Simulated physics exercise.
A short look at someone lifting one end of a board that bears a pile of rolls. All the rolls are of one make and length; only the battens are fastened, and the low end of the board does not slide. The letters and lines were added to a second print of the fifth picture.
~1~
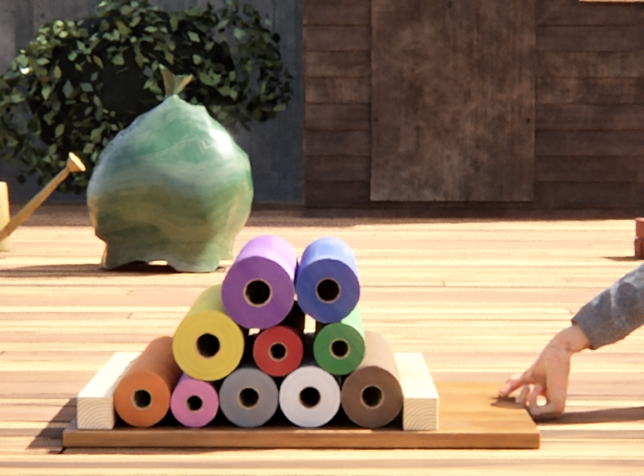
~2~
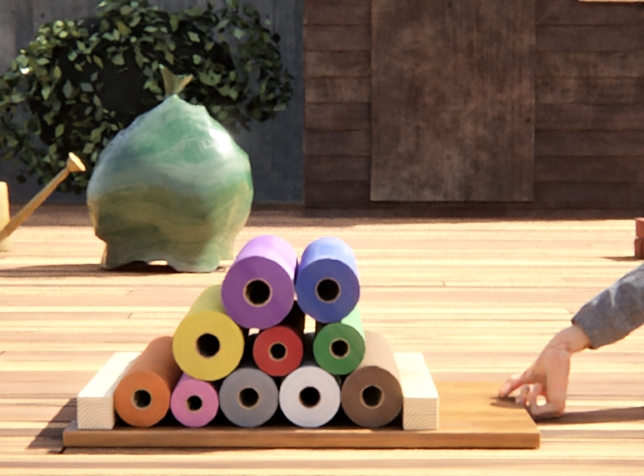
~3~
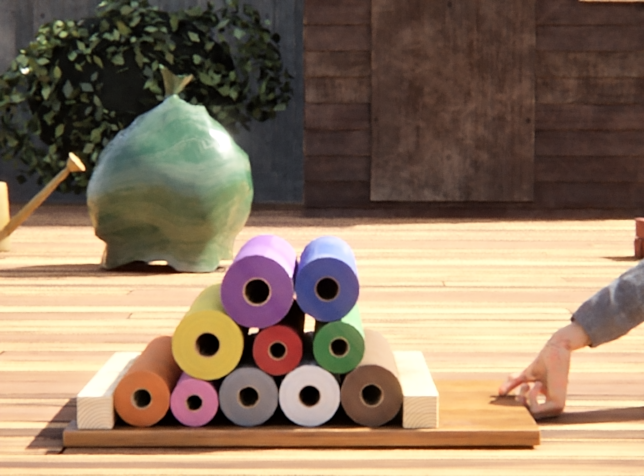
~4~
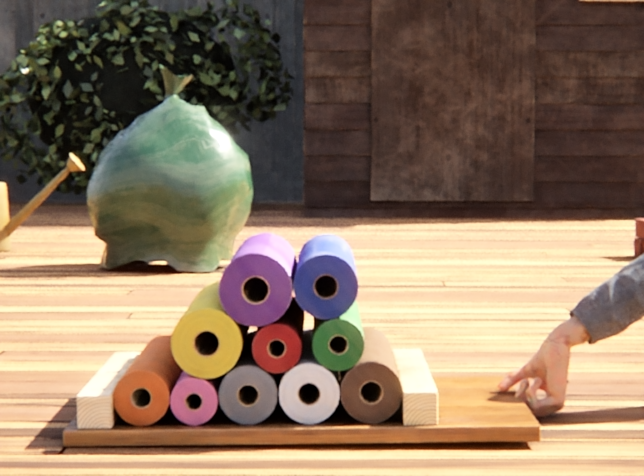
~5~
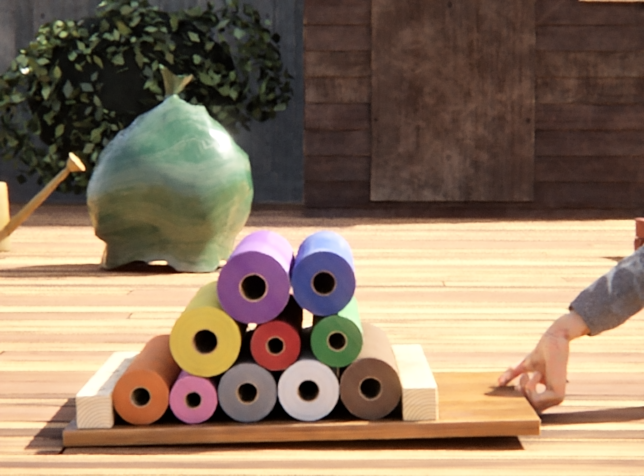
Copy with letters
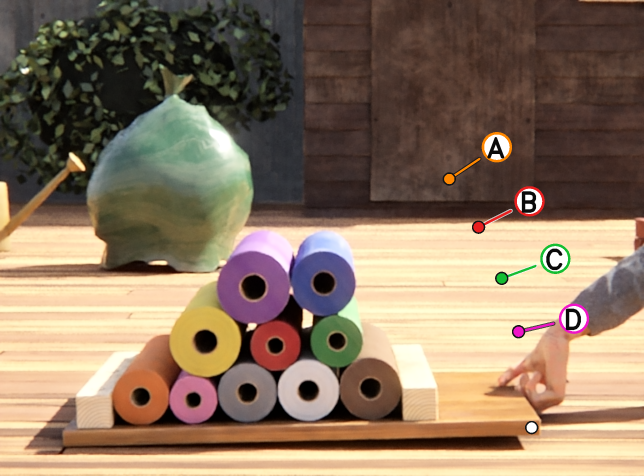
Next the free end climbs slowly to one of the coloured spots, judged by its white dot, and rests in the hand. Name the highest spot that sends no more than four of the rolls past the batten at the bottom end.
At most to B.
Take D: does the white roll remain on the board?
The white roll: Yes.
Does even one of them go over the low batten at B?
Yes.
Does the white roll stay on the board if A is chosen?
Yes.
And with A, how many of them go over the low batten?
At A the number is five.
On the marked copy, A at (449, 179); B at (479, 228); C at (502, 279); D at (518, 332); the white dot at (532, 427).
With B. Early on, board at 16°.
Further on, board at 27°.
At the end, board at 27°, three over the low batten (yellow, purple, blue).
As for the rest, A five over the low batten; C two over the low batten (yellow, purple); D two over the low batten (yellow, purple).
